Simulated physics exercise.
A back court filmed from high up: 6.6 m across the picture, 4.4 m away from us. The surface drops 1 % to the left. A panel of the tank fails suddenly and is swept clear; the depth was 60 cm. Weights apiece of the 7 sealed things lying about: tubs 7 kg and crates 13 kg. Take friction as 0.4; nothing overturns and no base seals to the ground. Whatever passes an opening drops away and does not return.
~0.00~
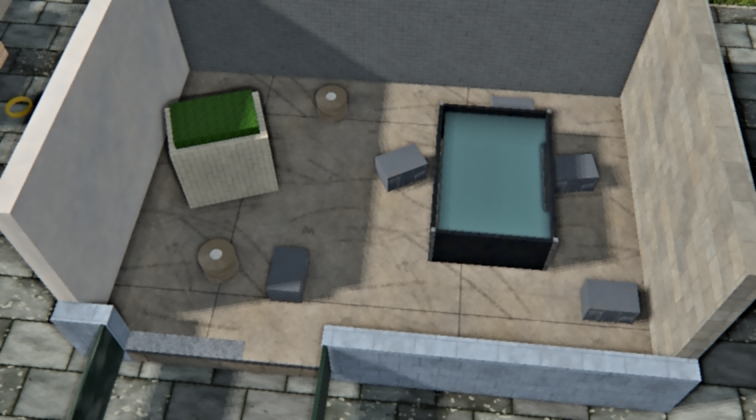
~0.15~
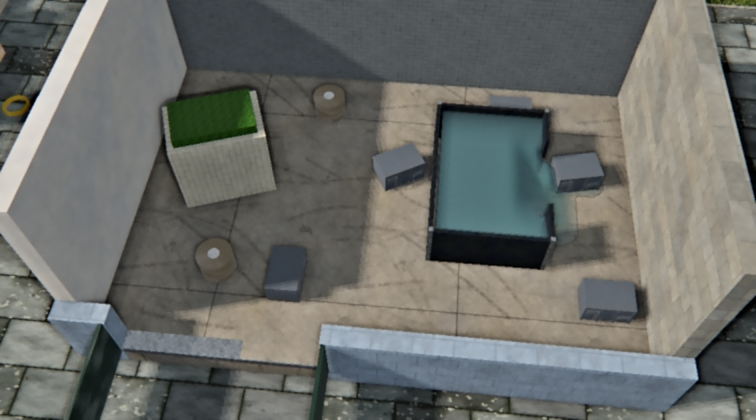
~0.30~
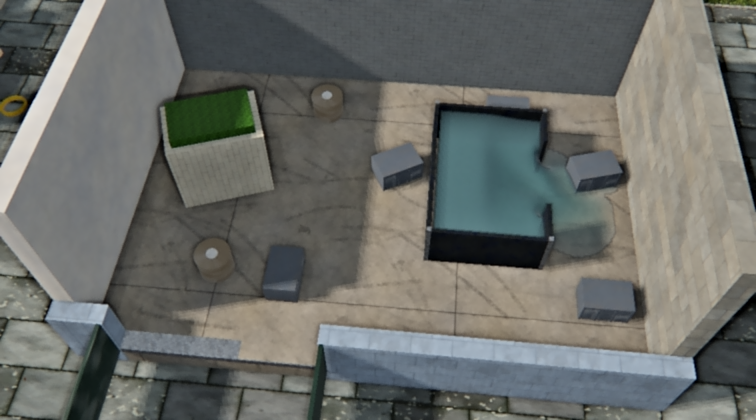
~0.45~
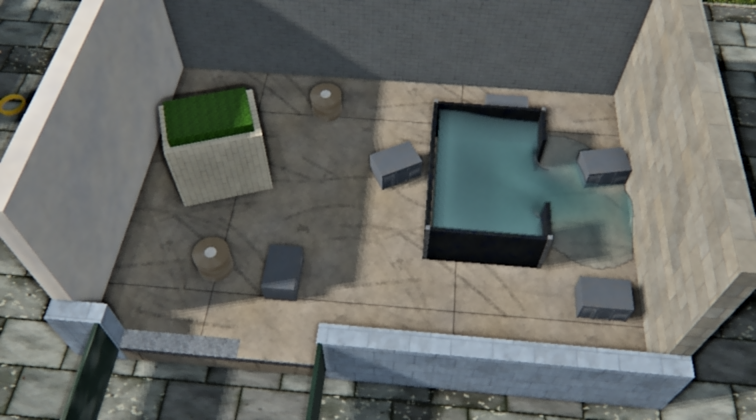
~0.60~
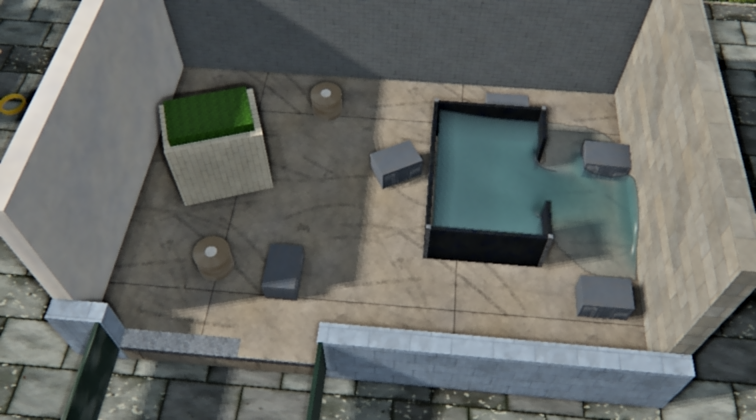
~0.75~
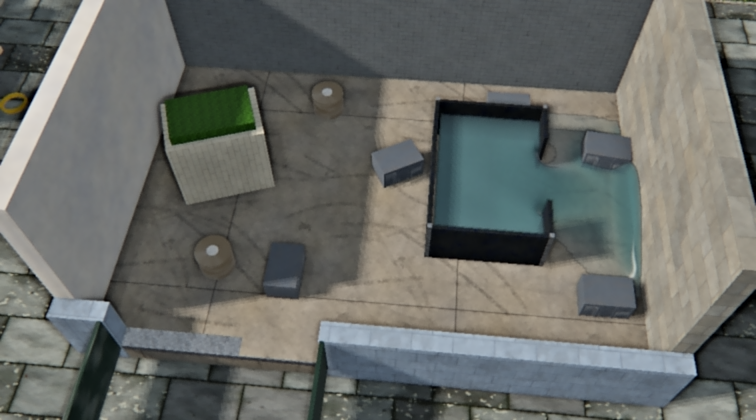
Dark-framed water tank opening on its right side, water spreading across the paved court to the wall and pushing a grey crate.
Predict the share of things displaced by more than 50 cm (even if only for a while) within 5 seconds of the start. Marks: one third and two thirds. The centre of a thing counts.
Share: At least two thirds.
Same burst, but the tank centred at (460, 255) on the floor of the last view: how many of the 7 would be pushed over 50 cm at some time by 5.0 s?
Then 4.
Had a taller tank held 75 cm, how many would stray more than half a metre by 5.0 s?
Then 6.
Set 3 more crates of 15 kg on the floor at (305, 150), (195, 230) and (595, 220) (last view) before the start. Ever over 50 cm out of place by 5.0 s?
In that order: Short of it, short of it, past it.
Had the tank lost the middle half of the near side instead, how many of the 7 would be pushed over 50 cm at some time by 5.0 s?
Then 4.
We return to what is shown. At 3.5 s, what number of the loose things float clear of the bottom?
I count 0.
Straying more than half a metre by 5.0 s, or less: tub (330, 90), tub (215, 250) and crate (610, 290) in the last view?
In turn: Past it, less, over.
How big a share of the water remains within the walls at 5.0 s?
About 100 per cent.
After 1.1 s 1 of 7 are over 50 cm from their spots; 0 afloat.
After 2.2 s 2 of 7 are over 50 cm from their spots; 1 afloat.
After 3.5 s 3 of 7 are over 50 cm from their spots; 0 afloat.
After 5.0 s 5 of 7 are over 50 cm from their spots, and 5 have been at some point; 0 afloat.
